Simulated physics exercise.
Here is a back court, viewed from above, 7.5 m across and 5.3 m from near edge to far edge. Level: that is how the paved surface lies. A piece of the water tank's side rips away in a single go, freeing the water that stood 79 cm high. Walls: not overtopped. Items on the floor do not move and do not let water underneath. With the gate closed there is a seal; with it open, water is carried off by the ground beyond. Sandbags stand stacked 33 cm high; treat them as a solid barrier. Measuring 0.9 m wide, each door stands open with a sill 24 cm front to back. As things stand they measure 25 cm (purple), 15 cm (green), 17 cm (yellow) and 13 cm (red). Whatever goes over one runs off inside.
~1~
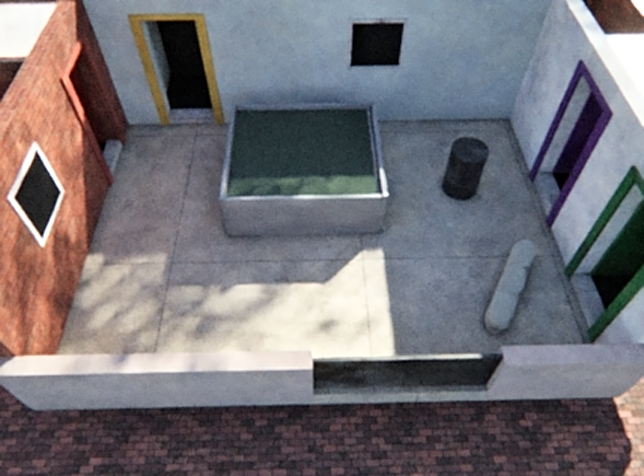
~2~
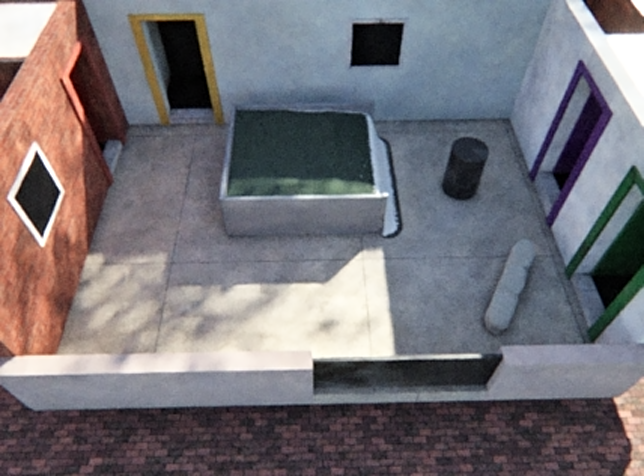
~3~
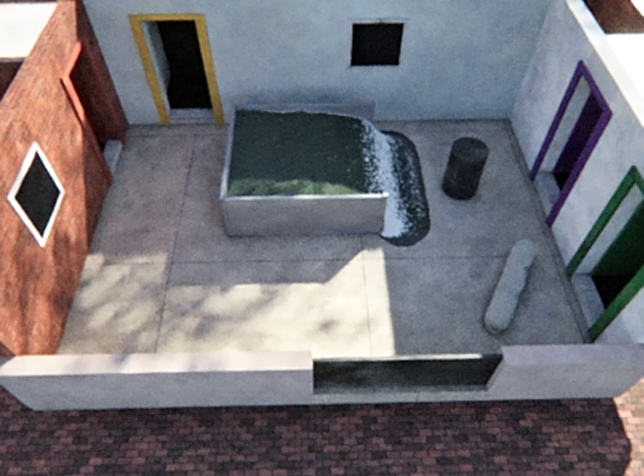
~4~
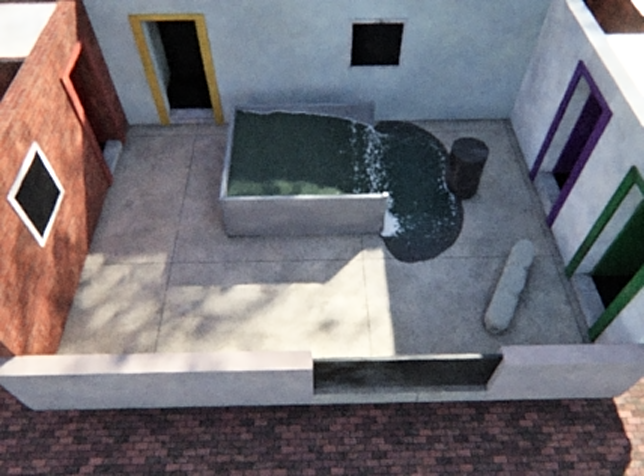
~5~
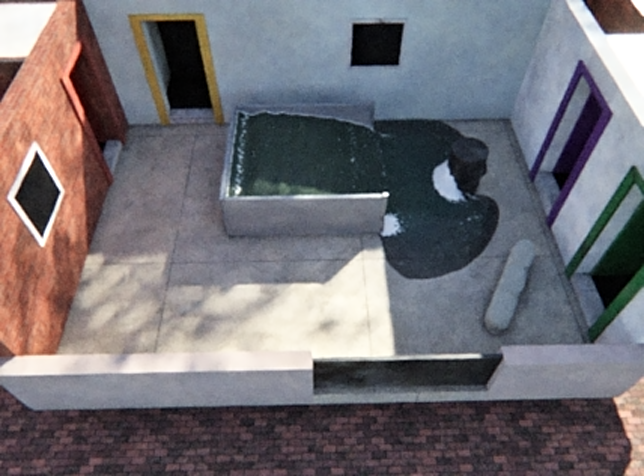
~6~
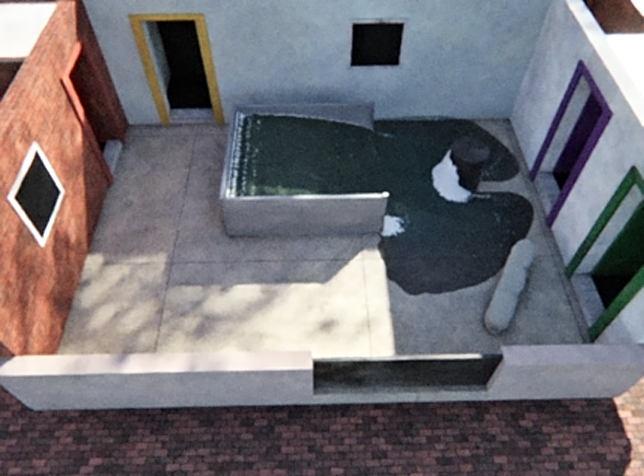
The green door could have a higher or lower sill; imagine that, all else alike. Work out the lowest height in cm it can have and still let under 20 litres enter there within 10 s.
The lowest such height is roughly 15.5 cm.
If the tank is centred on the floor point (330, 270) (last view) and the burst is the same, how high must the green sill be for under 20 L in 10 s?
Then it needs to be around 27 cm high.
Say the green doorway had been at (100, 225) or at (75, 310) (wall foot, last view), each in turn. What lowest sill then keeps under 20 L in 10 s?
Roughly 8.0 cm for the first and 20 cm for the second.
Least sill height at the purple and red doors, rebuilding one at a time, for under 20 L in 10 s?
Some 32 cm for purple, some 14.5 cm for red.
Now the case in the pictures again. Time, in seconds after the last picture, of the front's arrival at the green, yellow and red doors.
Times: Green 0.7 seconds, yellow 3.6 seconds, red 4.5 seconds.
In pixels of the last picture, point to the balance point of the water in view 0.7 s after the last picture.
My guess is close to (371, 185).
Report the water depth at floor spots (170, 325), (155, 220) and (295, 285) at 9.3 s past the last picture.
Depth: About 12, 7, 7 cm.
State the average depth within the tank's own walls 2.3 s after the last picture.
I'd put it near 19 cm.
Then, 0.7 s after the last picture water covers 30 % of the floor, deepest (70 cm) near (496, 121); 5 cm at the green door, 0 litres in over its 15 cm sill.
Then, 2.3 s after the last picture water covers 45 % of the floor, deepest (46 cm) near (503, 273); 13 cm at the green door, 0 litres in over its 15 cm sill.
Then, 9.3 s after the last picture water covers 95 % of the floor, deepest (21 cm) near (129, 127); 9 cm at the green door, 21 litres in over its 15 cm sill.
At the green door as built, the water peaked near 19 cm, 5.1 s after the last picture.
With a sill of 13.5 cm, 28 litres would have come in within the 10 s; with 18 cm, 10 litres. So under 20 litres takes about 15.5 cm.
